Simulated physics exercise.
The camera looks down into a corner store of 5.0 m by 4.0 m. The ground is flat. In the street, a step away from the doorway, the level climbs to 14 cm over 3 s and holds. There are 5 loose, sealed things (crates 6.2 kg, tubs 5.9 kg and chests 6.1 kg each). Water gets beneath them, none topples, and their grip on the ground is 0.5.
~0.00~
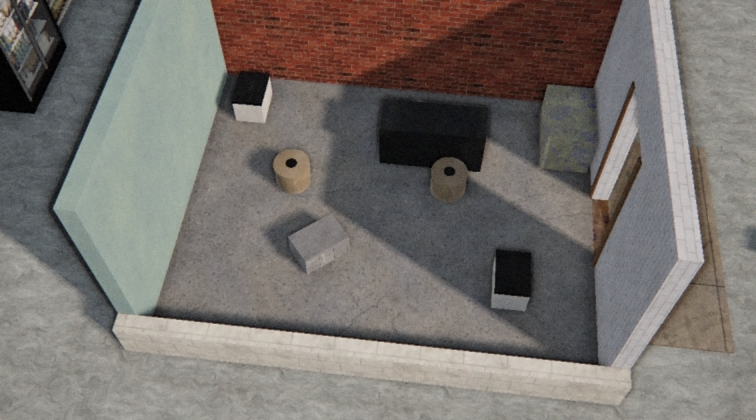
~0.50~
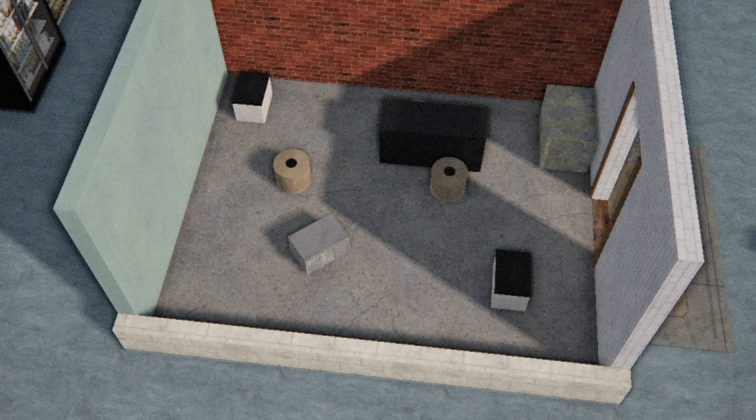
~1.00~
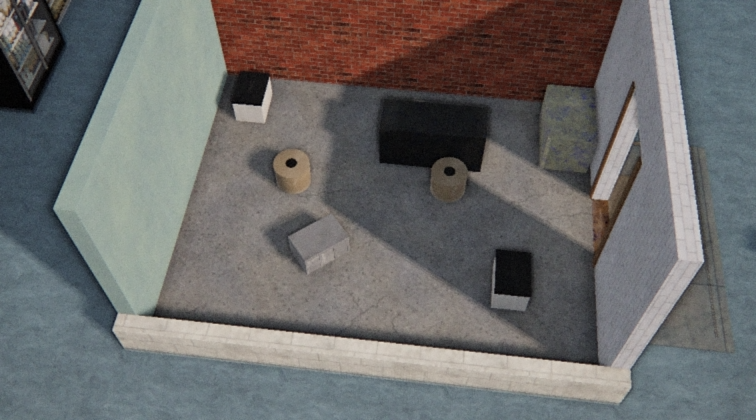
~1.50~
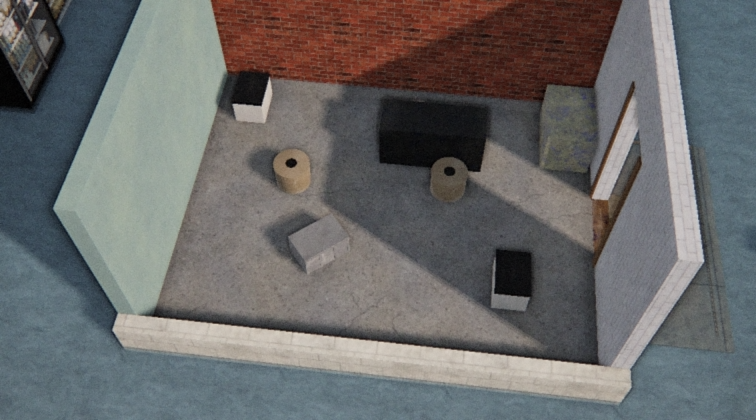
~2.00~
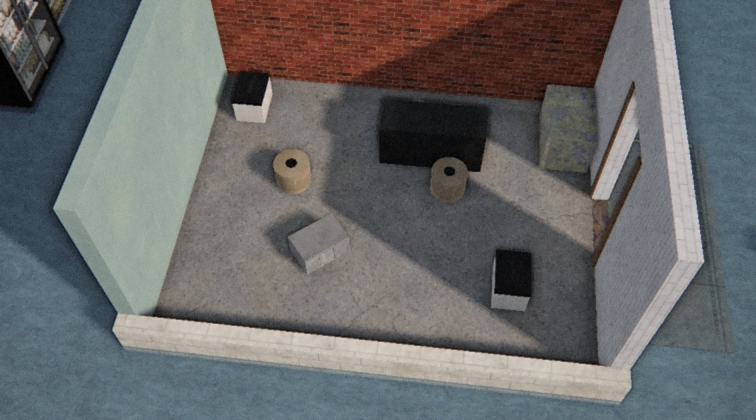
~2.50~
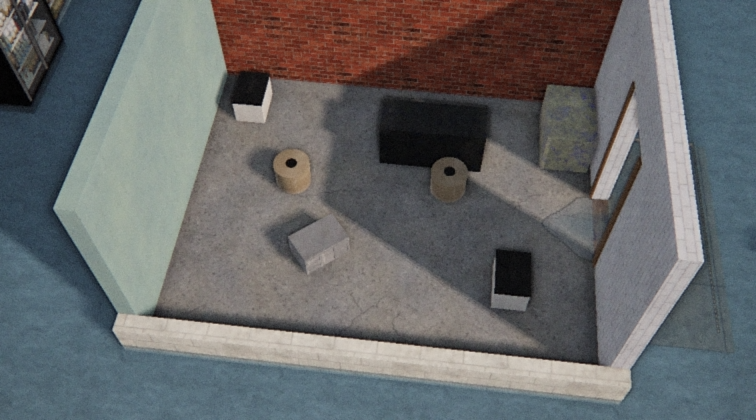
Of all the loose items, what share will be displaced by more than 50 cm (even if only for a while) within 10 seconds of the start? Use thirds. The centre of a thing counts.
That comes to from one to two thirds.
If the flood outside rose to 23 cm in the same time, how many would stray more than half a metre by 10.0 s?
Then 4.
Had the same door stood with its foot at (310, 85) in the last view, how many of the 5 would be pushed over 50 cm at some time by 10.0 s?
In that case 2 of them.
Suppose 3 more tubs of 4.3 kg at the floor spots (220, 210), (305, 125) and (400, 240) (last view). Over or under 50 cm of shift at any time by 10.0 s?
In turn: Short of it, short of it, past it.
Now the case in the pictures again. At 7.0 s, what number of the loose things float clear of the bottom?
At that moment 0.
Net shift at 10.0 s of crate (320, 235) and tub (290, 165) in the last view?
In that order: 80 cm, 5 cm.
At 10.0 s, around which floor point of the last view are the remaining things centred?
Near (315, 208).
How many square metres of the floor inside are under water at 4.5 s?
About 5.0 m2.
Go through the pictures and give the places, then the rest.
A crate at (319, 237), on the bottom; a tub at (291, 163) rests on the ground; 0.0 m2 under water; 0 of 5 have shifted, in the first frame.
A crate at (319, 237), on the bottom; a tub at (291, 163), on the bottom; water covers 0.0 m2; 0 of 5 have shifted, in the second frame.
A crate at (319, 237), on the bottom; a tub at (291, 163), on the bottom; water covers 0.0 m2; 0 of 5 have shifted, in the third frame.
A crate at (319, 237), on the bottom; a tub at (291, 163) rests on the ground; 0.0 m2 under water; 0 of 5 have shifted, in the fourth frame.
A crate at (319, 237), on the bottom; a tub at (291, 163) rests on the ground; 0.0 m2 under water; 0 of 5 have shifted, in the fifth frame.
A crate at (319, 237) rests on the ground; a tub at (291, 163), on the bottom; 0.3 m2 under water; 0 of 5 have shifted, in the sixth frame.
After 3.5 s 0 of 5 are over 50 cm from their spots; 0 afloat.
After 4.5 s 0 of 5 are over 50 cm from their spots; 0 afloat.
After 7.0 s 1 of 5 are over 50 cm from their spots; 0 afloat.
After 10.0 s 2 of 5 are over 50 cm from their spots, and 2 have been at some point; 1 afloat.
